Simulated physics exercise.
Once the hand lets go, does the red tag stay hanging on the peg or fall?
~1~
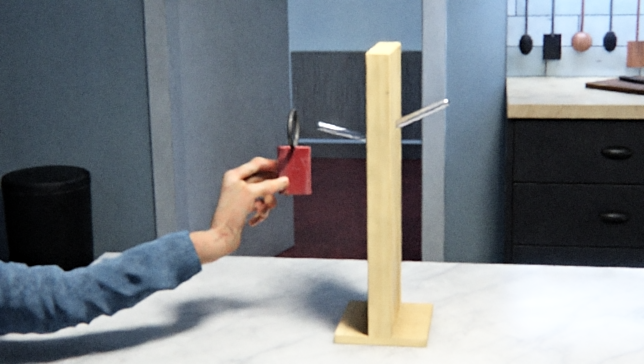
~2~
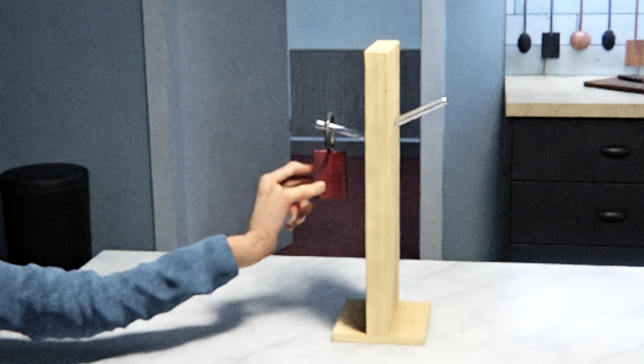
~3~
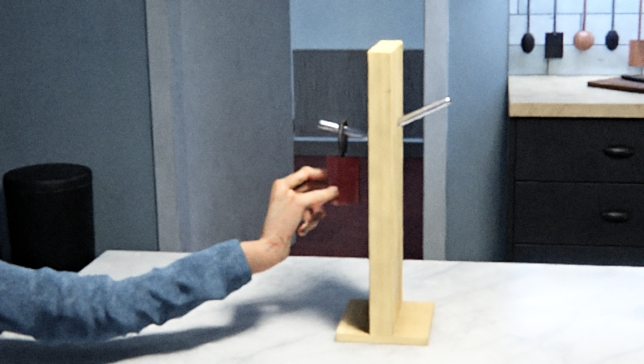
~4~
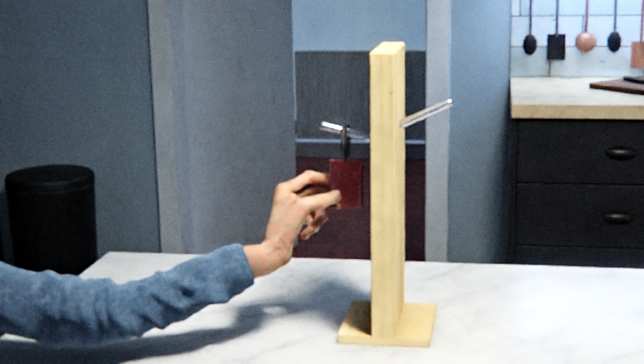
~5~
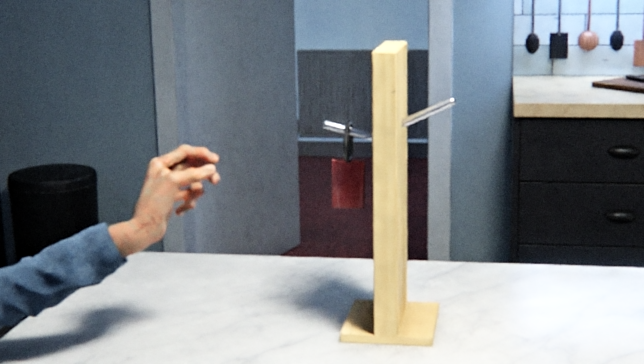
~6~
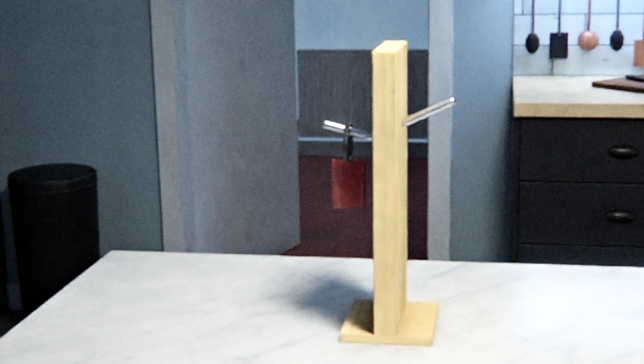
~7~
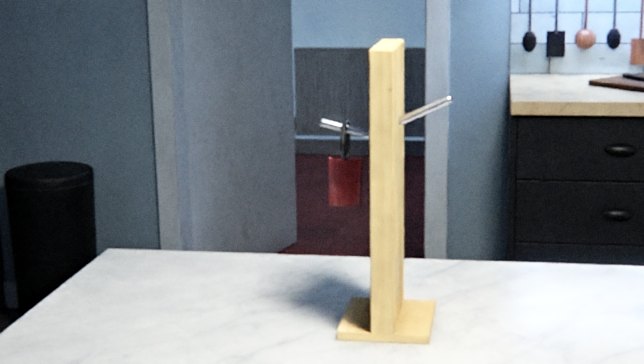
The red tag stays hanging from the left peg of the wooden stand after the hand draws away.
